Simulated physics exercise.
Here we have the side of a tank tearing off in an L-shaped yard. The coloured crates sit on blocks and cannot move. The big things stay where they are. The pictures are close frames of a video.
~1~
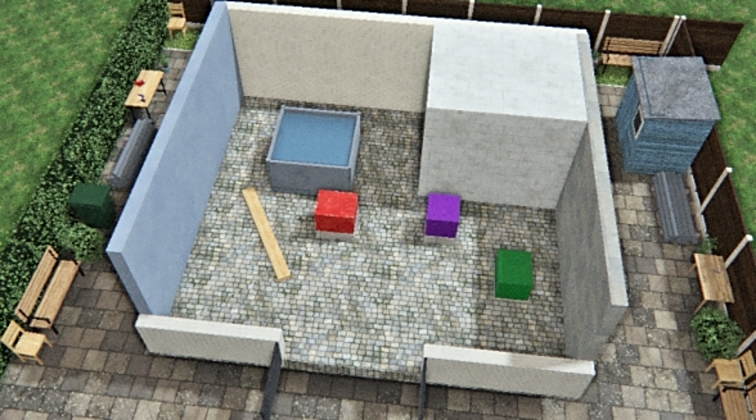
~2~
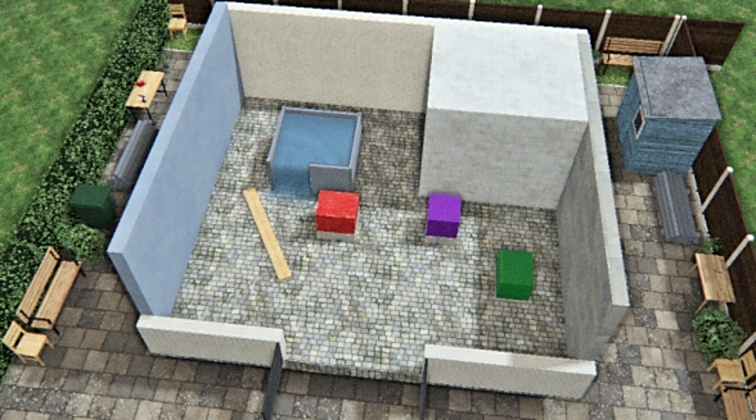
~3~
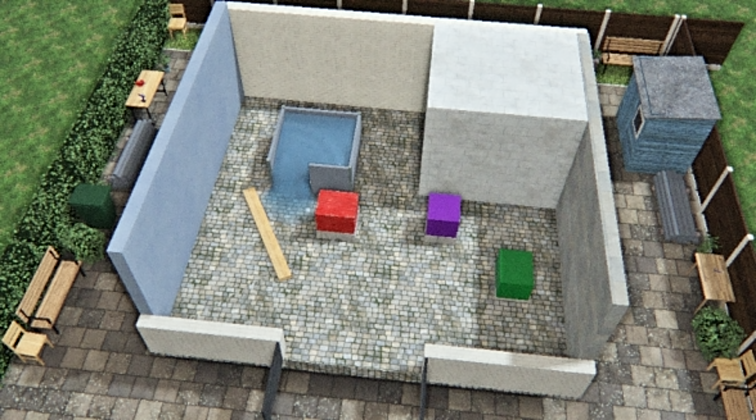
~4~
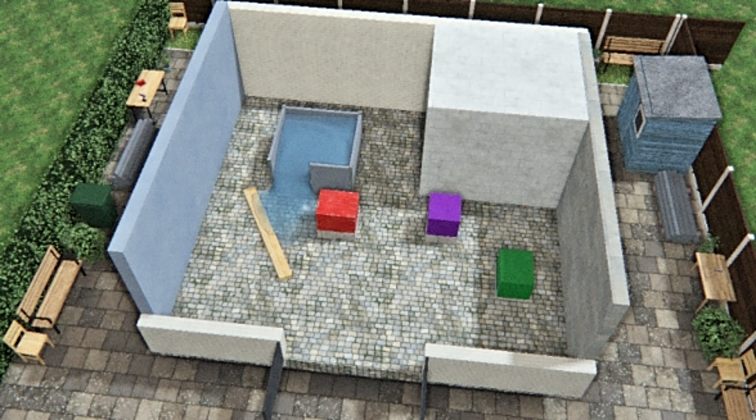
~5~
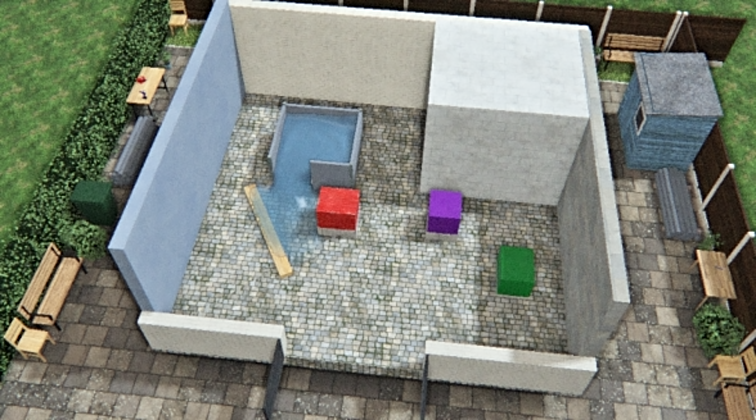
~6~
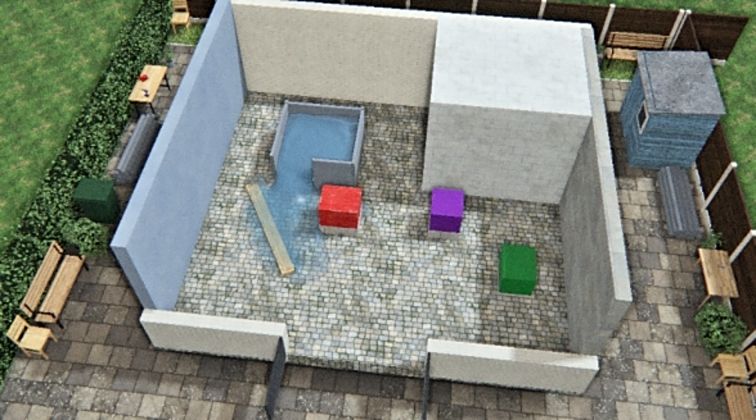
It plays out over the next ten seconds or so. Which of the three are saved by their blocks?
In the end: The purple crate escapes dry; the red crate escapes dry; the green crate is wetted.
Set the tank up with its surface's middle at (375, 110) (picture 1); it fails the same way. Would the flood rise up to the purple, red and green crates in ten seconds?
My reading: Purple takes water, red takes water, green is topped.
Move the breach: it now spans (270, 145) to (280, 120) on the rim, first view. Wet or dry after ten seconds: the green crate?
Then: The green one is soaked.
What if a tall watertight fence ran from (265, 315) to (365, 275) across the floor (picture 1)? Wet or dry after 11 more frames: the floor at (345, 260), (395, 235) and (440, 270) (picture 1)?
As listed: Under water, covered, dry.
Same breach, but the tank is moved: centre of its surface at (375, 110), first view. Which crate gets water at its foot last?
Last comes the one in green.
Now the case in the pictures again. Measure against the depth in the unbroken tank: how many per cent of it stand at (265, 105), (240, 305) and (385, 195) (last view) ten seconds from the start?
About 6, 4 and 0 per cent.
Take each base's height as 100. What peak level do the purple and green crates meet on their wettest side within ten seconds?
Near 20 and 170 in a hundred.
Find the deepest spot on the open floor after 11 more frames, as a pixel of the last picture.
At about (178, 329).
A moment on, water covers 30 % of the floor; the purple crate water round its plinth, the red crate water round its plinth, the green crate not reached.
Next, water covers 35 % of the floor; the purple crate water round its plinth, the red crate water round its plinth, the green crate not reached.
Then, water covers 45 % of the floor; the purple crate water round its plinth, the red crate water round its plinth, the green crate not reached.
Later, water covers 60 % of the floor; the purple crate water round its plinth, the red crate water round its plinth, the green crate water round its plinth.
In the end, water covers 75 % of the floor; the purple crate stayed above the water, the red crate stayed above the water, the green crate was topped.
